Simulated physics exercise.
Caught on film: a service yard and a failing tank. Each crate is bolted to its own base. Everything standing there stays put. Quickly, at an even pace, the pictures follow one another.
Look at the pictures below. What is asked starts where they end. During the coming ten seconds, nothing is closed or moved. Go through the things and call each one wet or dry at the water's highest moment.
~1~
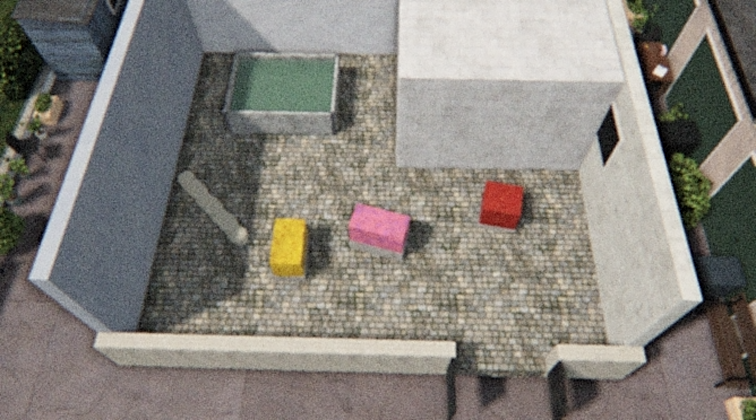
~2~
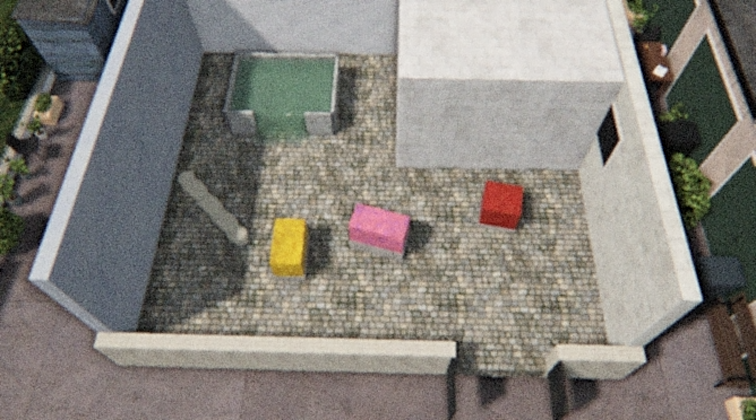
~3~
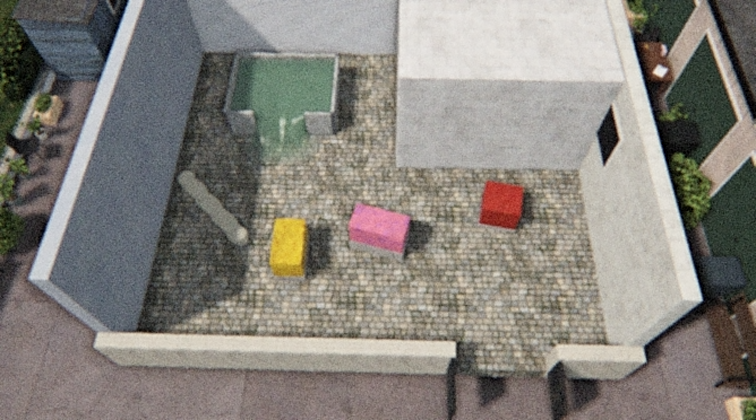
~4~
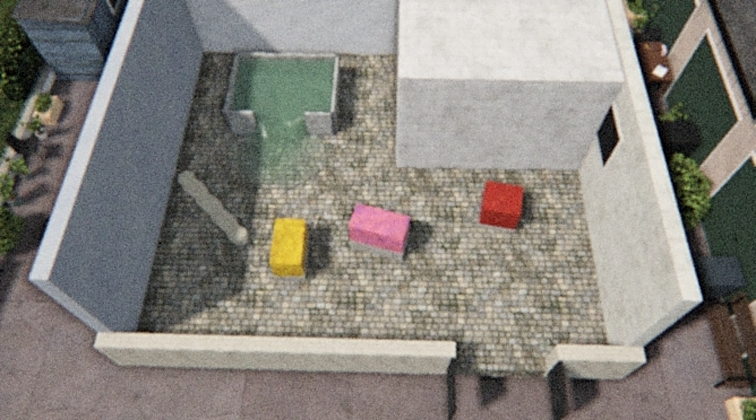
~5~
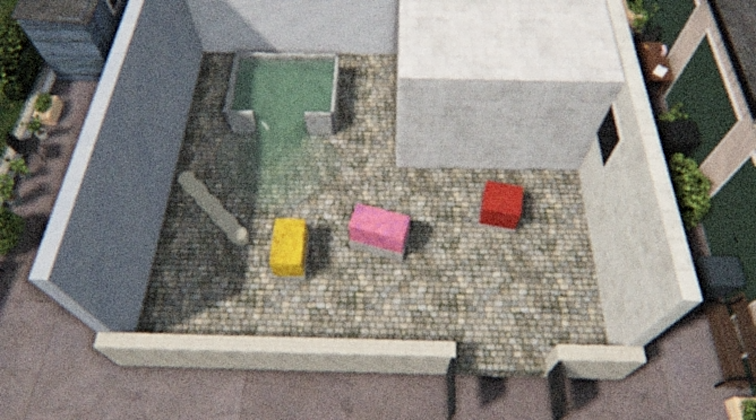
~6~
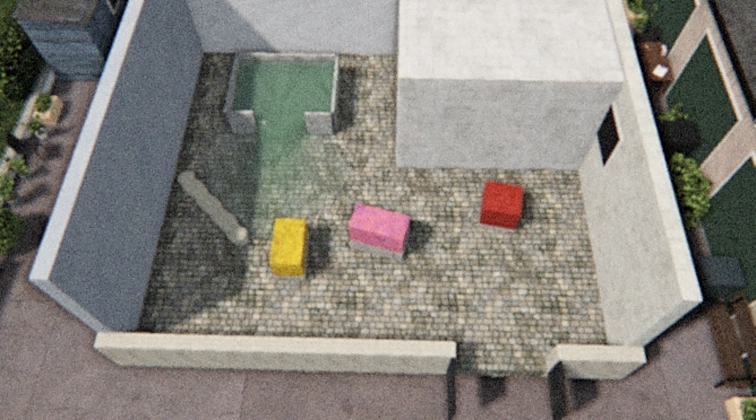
Called one by one: The pink crate is dry; the yellow crate is wet; the red crate is dry.
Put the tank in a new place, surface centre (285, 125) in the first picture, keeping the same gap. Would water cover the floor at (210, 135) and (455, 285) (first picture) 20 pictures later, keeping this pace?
One after the other: Flooded, not flooded.
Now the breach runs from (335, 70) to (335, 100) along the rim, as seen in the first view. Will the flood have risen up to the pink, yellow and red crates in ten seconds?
Result: Pink crate is left untouched, yellow crate is left untouched, red crate is left untouched.
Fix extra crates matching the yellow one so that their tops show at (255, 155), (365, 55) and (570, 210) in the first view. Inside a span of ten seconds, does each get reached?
Well, the first one gets caught, the next one stays clear of it, and the final one stays clear of it.
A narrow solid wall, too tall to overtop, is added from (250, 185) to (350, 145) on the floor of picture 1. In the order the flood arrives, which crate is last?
I'd go with the red one.
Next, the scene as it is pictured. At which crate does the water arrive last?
The crate marked red.
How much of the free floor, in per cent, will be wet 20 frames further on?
Estimated share: Around 45 %.
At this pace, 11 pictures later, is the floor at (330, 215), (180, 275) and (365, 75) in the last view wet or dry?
Result by point, in sequence: Waterlogged, then unwetted, then unwetted.
A moment on, water covers 20 % of the floor; the pink crate water round its plinth, the yellow crate water round its plinth, the red crate not reached.
Next, water covers 30 % of the floor; the pink crate water round its plinth, the yellow crate water round its plinth, the red crate not reached.
Then, water covers 45 % of the floor; the pink crate water round its plinth, the yellow crate water round its plinth, the red crate water round its plinth.
Later, water covers 75 % of the floor; the pink crate water round its plinth, the yellow crate water round its plinth, the red crate water round its plinth.
In the end, water covers 90 % of the floor; the pink crate stayed above the water, the yellow crate was topped, the red crate stayed above the water.
